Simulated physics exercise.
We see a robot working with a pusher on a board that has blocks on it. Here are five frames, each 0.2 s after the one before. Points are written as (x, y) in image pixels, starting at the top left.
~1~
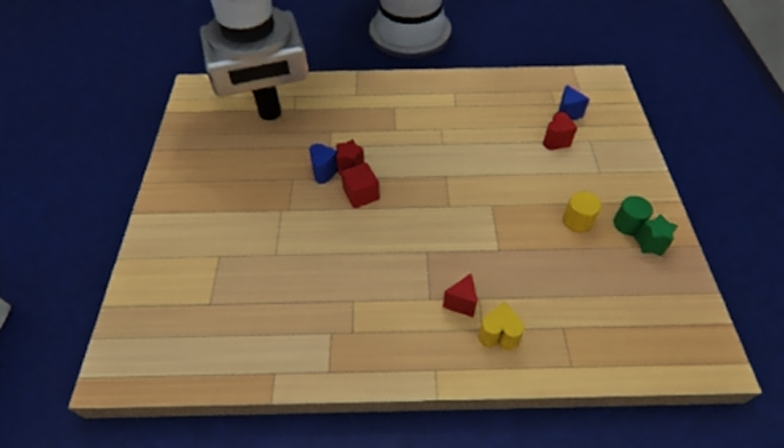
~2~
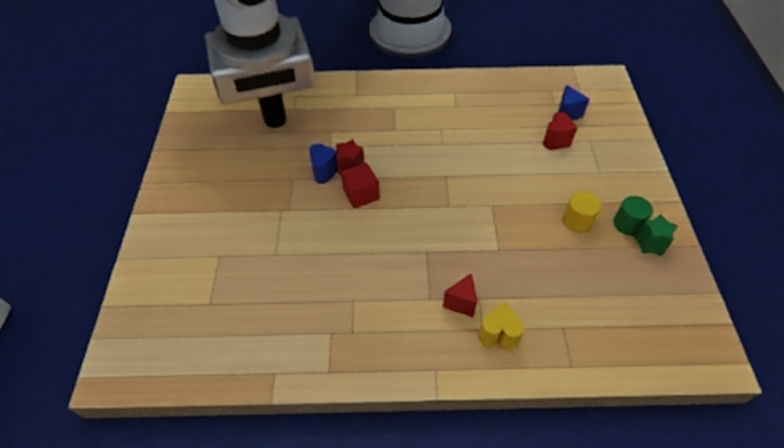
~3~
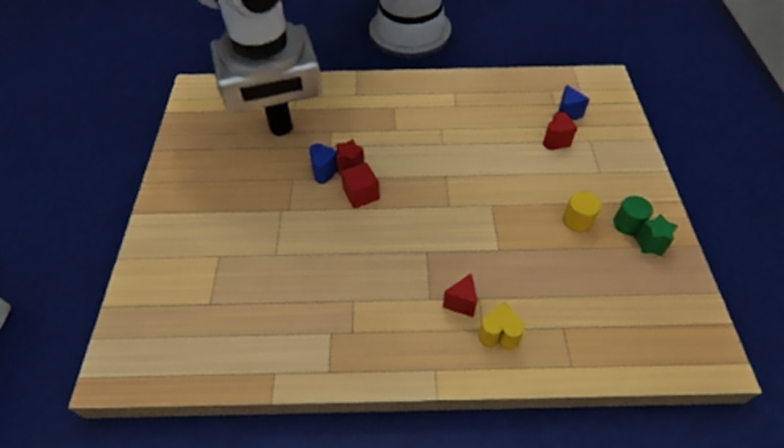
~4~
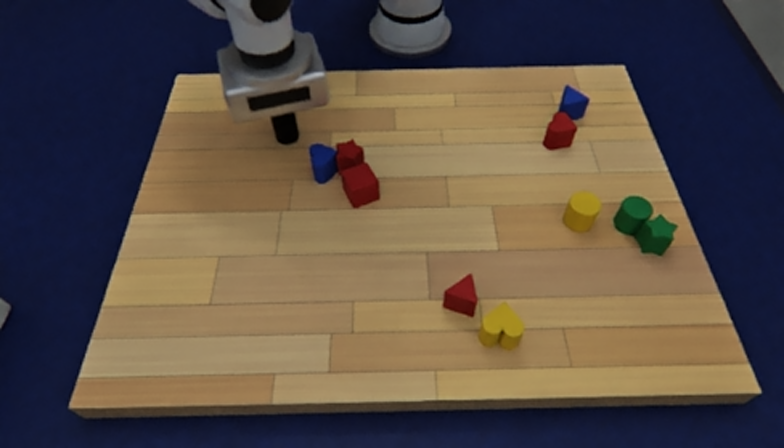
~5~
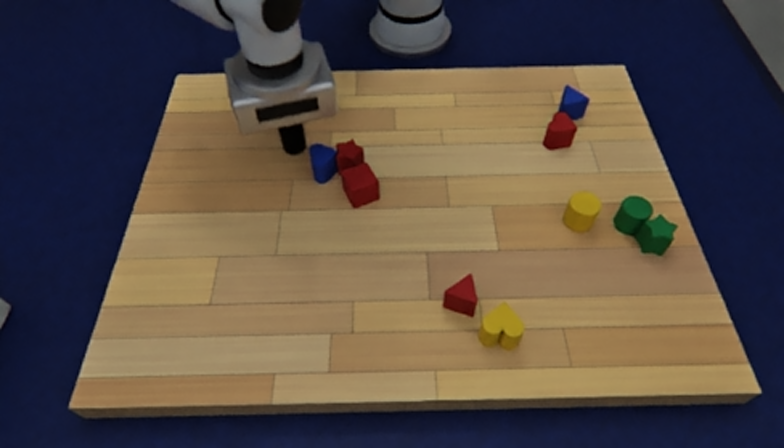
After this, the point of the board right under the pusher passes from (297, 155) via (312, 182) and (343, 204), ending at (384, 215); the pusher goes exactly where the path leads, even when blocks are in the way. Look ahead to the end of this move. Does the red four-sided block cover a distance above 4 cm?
I believe not.
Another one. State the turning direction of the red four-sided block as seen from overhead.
Looking from above, the answer is counterclockwise.
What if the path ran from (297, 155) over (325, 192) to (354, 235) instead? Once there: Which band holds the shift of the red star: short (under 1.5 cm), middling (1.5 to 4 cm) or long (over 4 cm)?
The red star ends up very close, under 1.5 cm away.
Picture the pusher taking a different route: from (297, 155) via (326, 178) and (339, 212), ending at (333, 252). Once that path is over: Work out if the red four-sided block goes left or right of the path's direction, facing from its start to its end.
It slides leftward.
What follows on the original path. One third of the way, pusher at (311, 176); blue heart block at (331, 158); red star at (355, 149), turned 25° anticlockwise.
Two thirds of the way, pusher at (343, 198); blue heart block at (335, 160), turned 35° anticlockwise; red star at (356, 148), turned 20° anticlockwise; red four-sided block at (366, 177).
At the end, pusher at (384, 209); blue heart block at (335, 160), turned 35° anticlockwise; red star at (356, 148), turned 20° anticlockwise; red four-sided block at (379, 174), turned 45° anticlockwise.
